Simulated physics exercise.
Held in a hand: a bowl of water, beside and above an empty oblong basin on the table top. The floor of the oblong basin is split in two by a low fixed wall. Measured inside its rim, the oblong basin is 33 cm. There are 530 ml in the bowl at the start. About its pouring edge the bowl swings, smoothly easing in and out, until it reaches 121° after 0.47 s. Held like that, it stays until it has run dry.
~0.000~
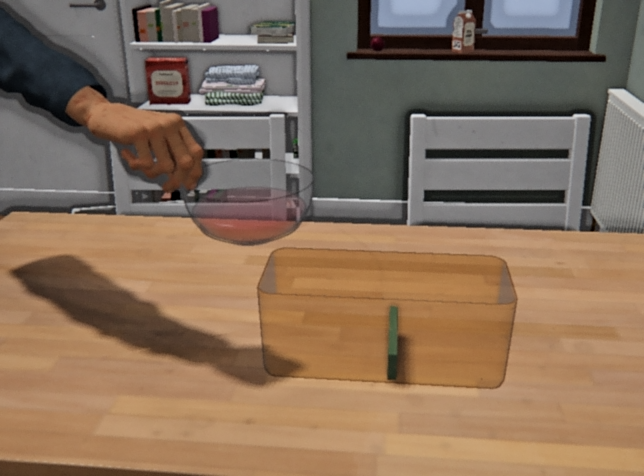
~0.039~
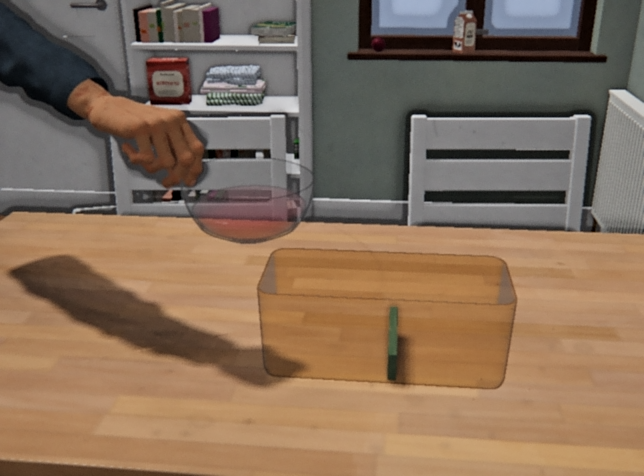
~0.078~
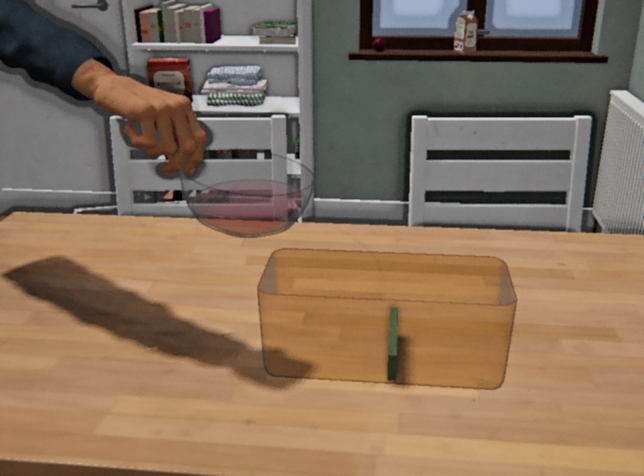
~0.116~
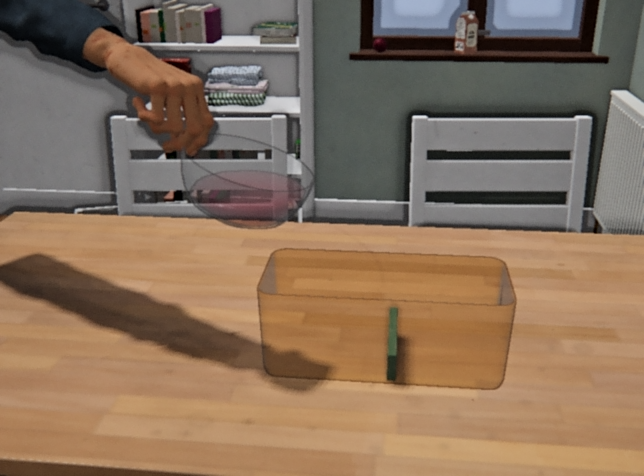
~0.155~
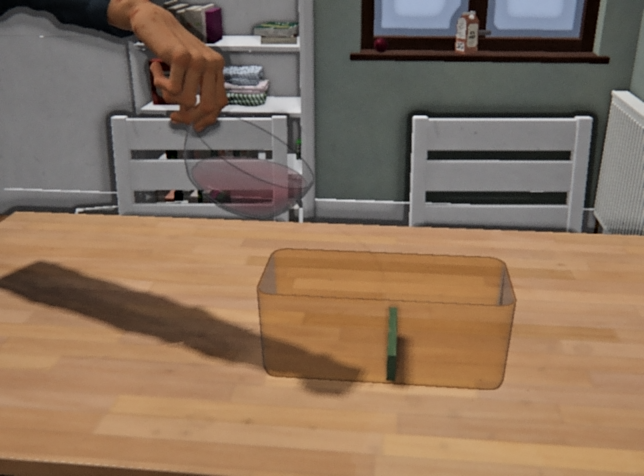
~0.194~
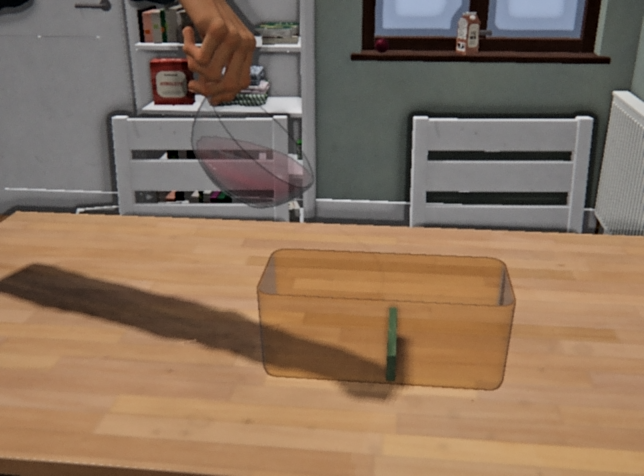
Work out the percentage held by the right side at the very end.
I would put it at 54 per cent.
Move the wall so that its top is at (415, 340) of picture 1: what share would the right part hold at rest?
With the wall placed like that, close to 25 per cent.
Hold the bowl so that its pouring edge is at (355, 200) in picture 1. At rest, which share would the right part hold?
Result then: Approx. 65 %.
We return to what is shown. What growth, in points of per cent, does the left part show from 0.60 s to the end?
18 %.
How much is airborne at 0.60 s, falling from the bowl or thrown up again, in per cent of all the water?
Roughly 3 %.
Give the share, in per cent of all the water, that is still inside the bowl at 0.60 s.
What remains is about 0 percent of it all.
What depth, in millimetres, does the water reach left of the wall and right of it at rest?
Depths: Left near 8 mm, right near 16 mm.
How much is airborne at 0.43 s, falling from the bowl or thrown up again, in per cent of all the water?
76 %.
After 0.43 s the tilt is 118° and 21 per cent is still to pour, 3 is left of the wall and 0 right of it.
After 0.60 s the tilt is 121° and 0 per cent is still to pour, 16 is left of the wall and 80 right of it.
After 0.78 s the tilt is 121° and 1 per cent is still to pour, 21 is left of the wall and 45 right of it.
After 0.97 s the tilt is 121° and 2 per cent is still to pour, 30 is left of the wall and 52 right of it.
In the end 35 per cent lies left of the wall, 54 right of it and 12 outside.
